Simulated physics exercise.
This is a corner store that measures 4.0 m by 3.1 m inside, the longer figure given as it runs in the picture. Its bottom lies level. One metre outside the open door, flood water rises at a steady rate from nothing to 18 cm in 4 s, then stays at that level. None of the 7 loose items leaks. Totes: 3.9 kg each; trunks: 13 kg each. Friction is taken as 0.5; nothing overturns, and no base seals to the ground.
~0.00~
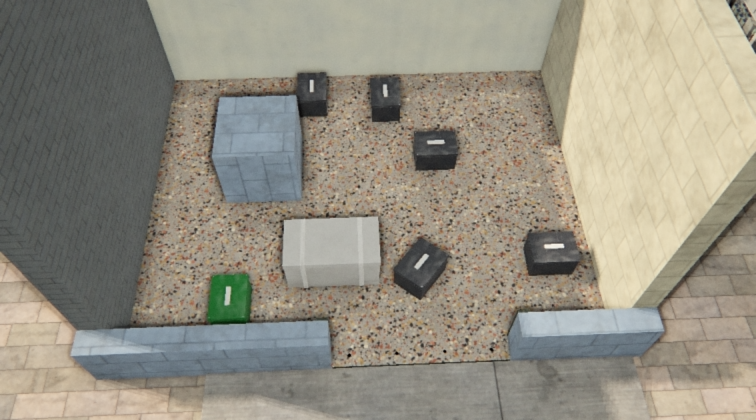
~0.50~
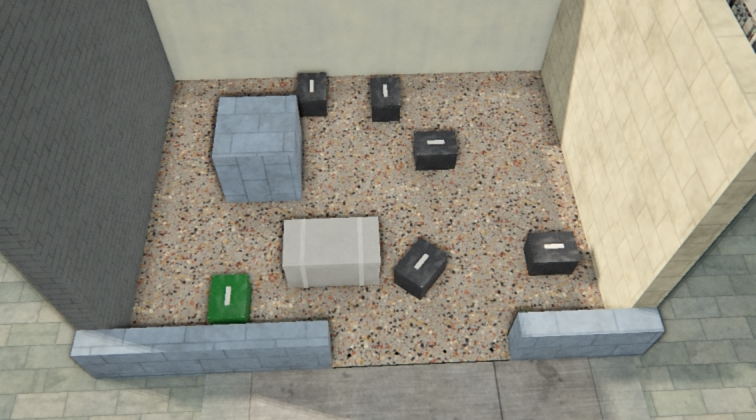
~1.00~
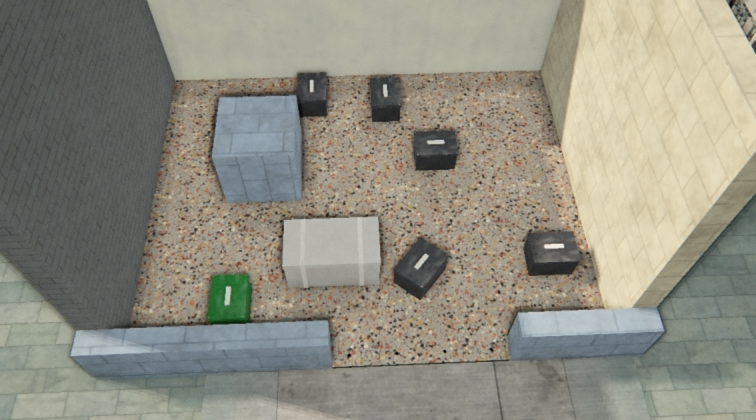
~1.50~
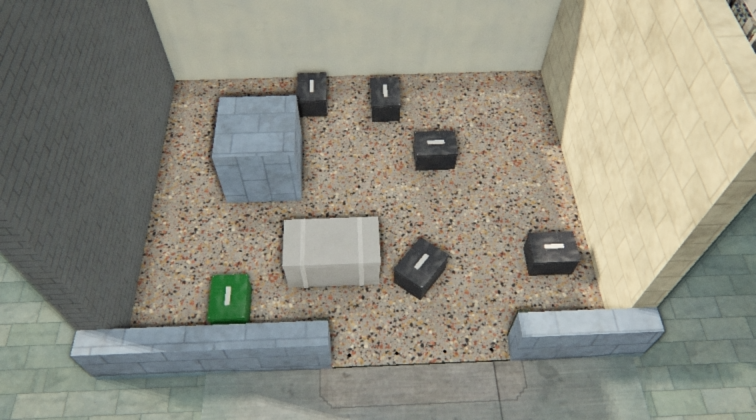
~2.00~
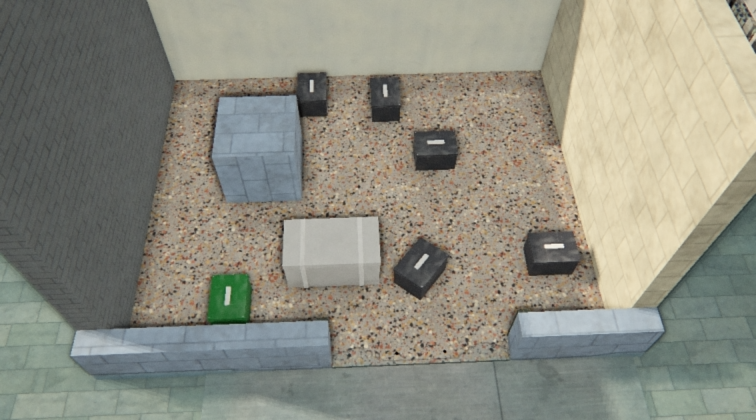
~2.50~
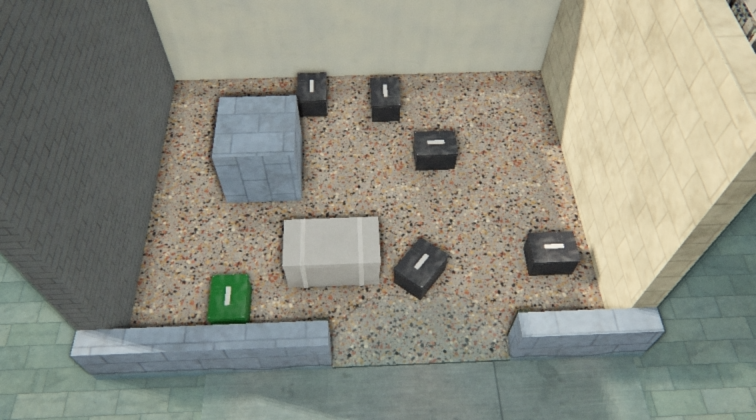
In the video, water spreads over the paving outside a walled, gravel-floored enclosure and begins to cover the ground just inside its front opening, while the green tote, dark boxes and larger blocks inside stay still.
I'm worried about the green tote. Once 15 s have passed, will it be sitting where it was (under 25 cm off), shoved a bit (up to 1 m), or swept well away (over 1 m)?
The move is big.
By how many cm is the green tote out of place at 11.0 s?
Around 80 cm from the start by that time.
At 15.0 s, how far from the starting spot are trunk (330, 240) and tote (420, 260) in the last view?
100 cm, 200 cm.
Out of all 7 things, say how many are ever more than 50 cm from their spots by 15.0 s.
Count: 7.
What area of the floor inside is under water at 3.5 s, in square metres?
Somewhere around 1.5 m2, roughly.
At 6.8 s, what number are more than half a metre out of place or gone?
Count: 4.
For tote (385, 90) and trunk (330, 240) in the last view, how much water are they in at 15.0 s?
Some 12 cm at the first, some 12 cm at the second.
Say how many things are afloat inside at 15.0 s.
Count: 7.
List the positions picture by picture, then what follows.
The first frame shows the green tote at (228, 296) rests on the ground; water covers 0.0 m2; 0 of 7 have shifted.
The second frame shows the green tote at (228, 296), on the bottom; 0.0 m2 under water; 0 of 7 have shifted.
The third frame shows the green tote at (228, 296) rests on the ground; 0.0 m2 under water; 0 of 7 have shifted.
The fourth frame shows the green tote at (228, 296), on the bottom; water covers 0.0 m2; 0 of 7 have shifted.
The fifth frame shows the green tote at (228, 296) rests on the ground; 0.0 m2 under water; 0 of 7 have shifted.
The sixth frame shows the green tote at (228, 296) rests on the ground; water covers 0.4 m2; 0 of 7 have shifted.
After 3.5 s the green tote is near (228, 296), 0.0 m from its start, aground; 0 afloat.
After 6.8 s the green tote is near (228, 296), 0.0 m from its start, aground; 3 afloat.
After 11.0 s the green tote is near (324, 304), 0.8 m from its start, afloat; 7 afloat.
After 15.0 s the green tote is near (330, 106), 2.1 m from its start, afloat; 7 afloat.
